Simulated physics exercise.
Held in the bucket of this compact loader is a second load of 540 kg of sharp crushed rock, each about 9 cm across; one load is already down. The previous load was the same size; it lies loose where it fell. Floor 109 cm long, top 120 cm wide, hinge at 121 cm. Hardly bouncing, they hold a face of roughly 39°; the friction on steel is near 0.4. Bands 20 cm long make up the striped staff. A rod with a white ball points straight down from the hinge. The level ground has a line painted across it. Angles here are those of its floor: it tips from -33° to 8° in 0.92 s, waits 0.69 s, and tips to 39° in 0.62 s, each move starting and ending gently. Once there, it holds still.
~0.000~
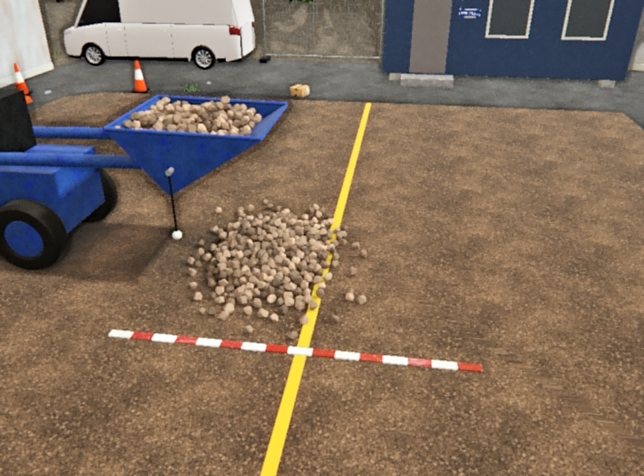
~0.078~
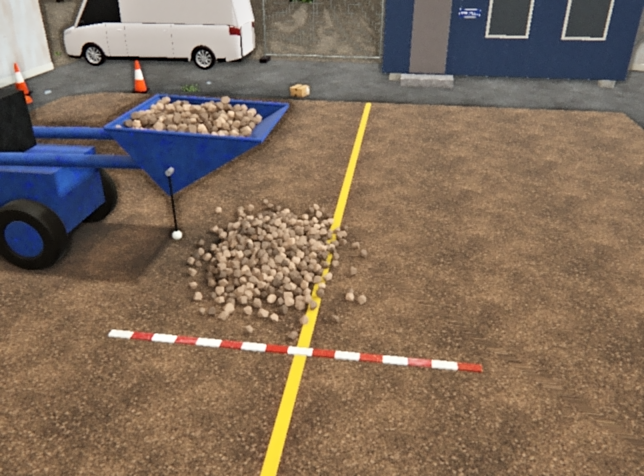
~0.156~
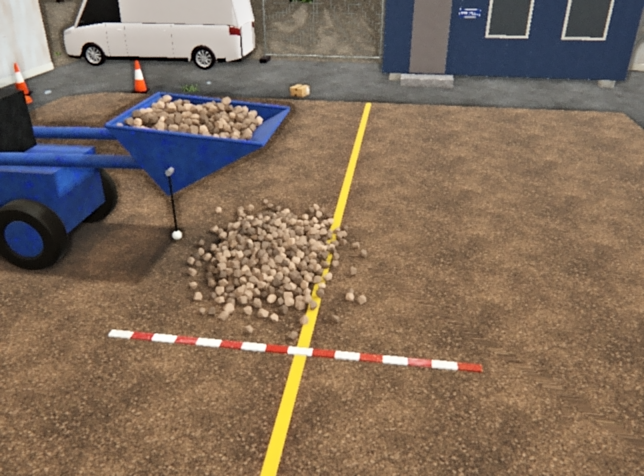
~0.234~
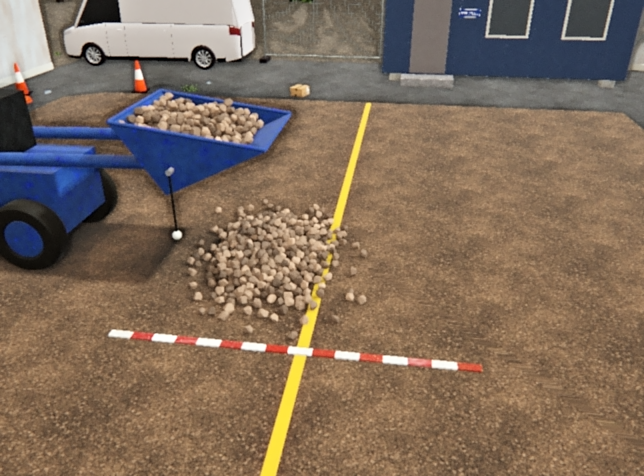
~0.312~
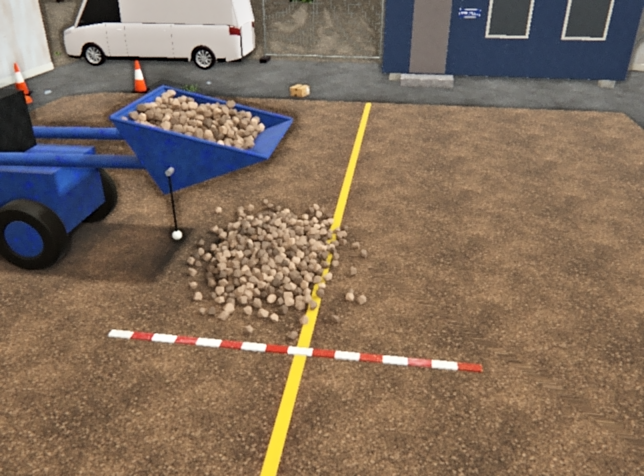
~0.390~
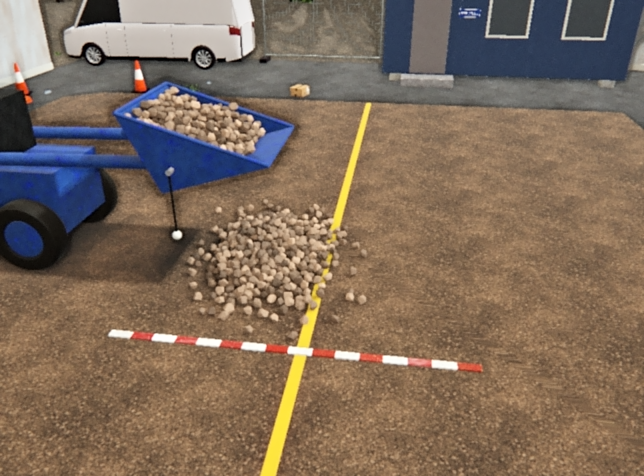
A blue bucket full of brownish stones, held by a blue wheeled machine at the left, slowly tilts down toward the right, its load shifting slightly within it. Seen from above, a loose stone pile lies across a yellow line on brown ground, behind a red-and-white striped staff, with a white van and blue building beyond. The machine's wheels, the pile and the camera stay still.
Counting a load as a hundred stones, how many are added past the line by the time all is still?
Some 26 are added.
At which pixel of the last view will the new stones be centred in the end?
I'd point to about (298, 245).
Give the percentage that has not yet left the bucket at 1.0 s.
Some 100 %, roughly, is held.
After 0.7 s the floor is at 2°; in per cent of one load, 100 in the bucket, 96 short of the line, 4 past the line; the foremost stones are at (351, 276).
After 1.0 s the floor is at 8°; in per cent of one load, 100 in the bucket, 96 short of the line, 4 past the line; the foremost stones are at (351, 276).
After 2.7 s the floor is at 39°; in per cent of one load, 36 in the bucket, 158 short of the line, 6 past the line; the foremost stones are at (351, 276).
After 5.5 s the floor is at 39°; in per cent of one load, 3 in the bucket, 167 short of the line, 30 past the line; the foremost stones are at (400, 284). Net gain past the line, 26.
